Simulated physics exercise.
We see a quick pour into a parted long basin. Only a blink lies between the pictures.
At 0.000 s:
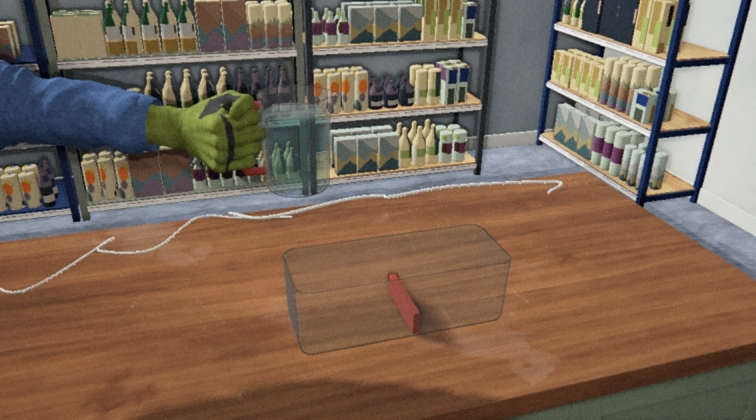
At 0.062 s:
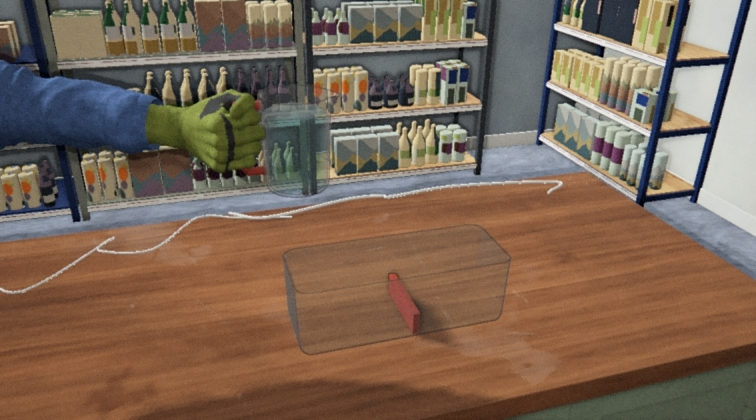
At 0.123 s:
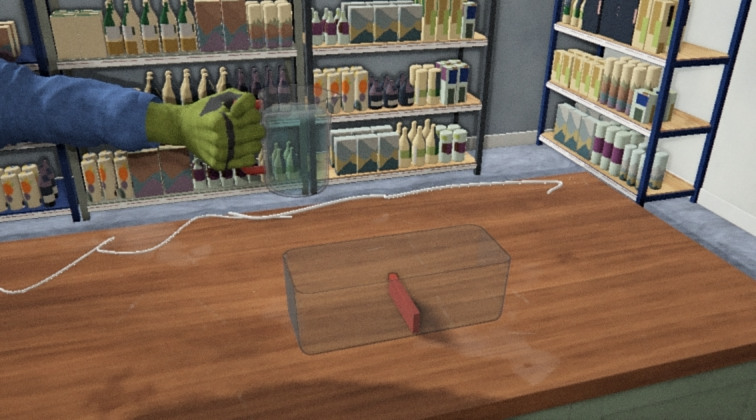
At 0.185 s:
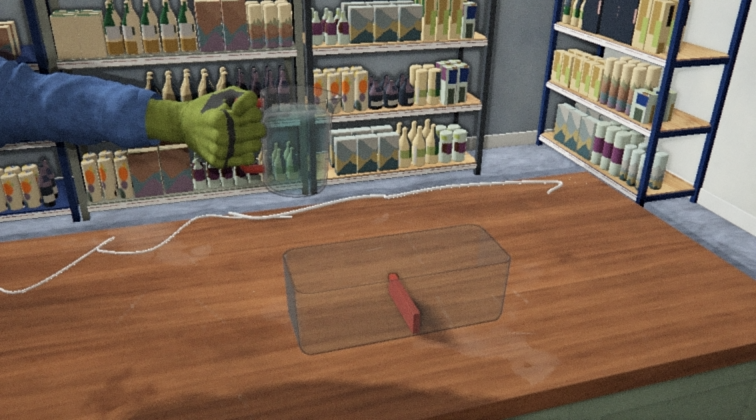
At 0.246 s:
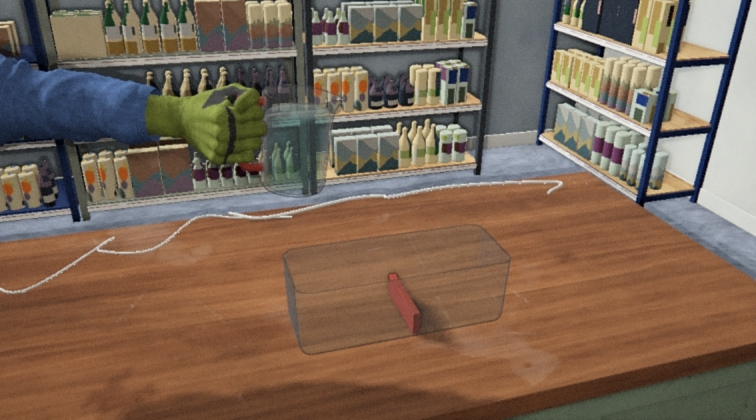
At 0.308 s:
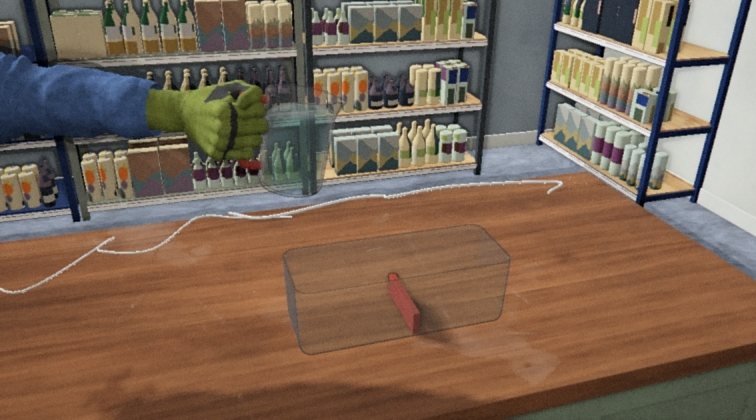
Above a wooden counter, a green-gloved hand slightly tilts a clear container to the right.
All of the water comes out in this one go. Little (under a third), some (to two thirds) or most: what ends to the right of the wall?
It comes to between a third and two thirds.
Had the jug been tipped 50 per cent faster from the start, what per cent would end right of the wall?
Roughly 40 in a hundred.
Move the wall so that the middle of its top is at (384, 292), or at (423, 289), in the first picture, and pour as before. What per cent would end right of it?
The first gives 90 %, the second 5 %.
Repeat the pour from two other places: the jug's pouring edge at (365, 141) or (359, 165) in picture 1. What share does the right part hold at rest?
Roughly 70 per cent, and 45 per cent.
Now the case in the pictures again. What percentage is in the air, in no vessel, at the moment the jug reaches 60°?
Near 10 %.
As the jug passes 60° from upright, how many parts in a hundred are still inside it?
About 90 per cent.
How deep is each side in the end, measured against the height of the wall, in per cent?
Some 40 per cent left and 50 right.
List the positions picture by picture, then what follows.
In the first picture, it leans 0°; its right rim is at (339, 92); the water meets the walls at (261, 114) and (326, 109); the long basin's rim runs from (289, 273) to (495, 242); the wall's top is at (404, 294).
In the second picture, it leans 0°; its right rim is at (340, 93); the water meets the walls at (261, 114) and (327, 109).
In the third picture, it leans 2°; its right rim is at (341, 94); the water meets the walls at (263, 113) and (327, 109).
In the fourth picture, it leans 4°; its right rim is at (342, 95); the water meets the walls at (263, 114) and (328, 109).
In the fifth picture, it leans 7°; its right rim is at (344, 97); the water meets the walls at (264, 114) and (330, 109).
In the sixth picture, it leans 10°; its right rim is at (347, 100); the water meets the walls at (265, 115) and (334, 110).
A moment on, the jug is tipped part way and 90 per cent is still to pour, 1 is left of the wall and 0 right of it.
Next, the jug is tipped on its side and 39 per cent is still to pour, 9 is left of the wall and 27 right of it.
Then the jug is tipped right over and 2 per cent is still to pour, 41 is left of the wall and 50 right of it.
Later the jug is tipped right over and 0 per cent is still to pour, 46 is left of the wall and 51 right of it.
Finally, 46 per cent lies left of the wall, 51 right of it and 3 outside.
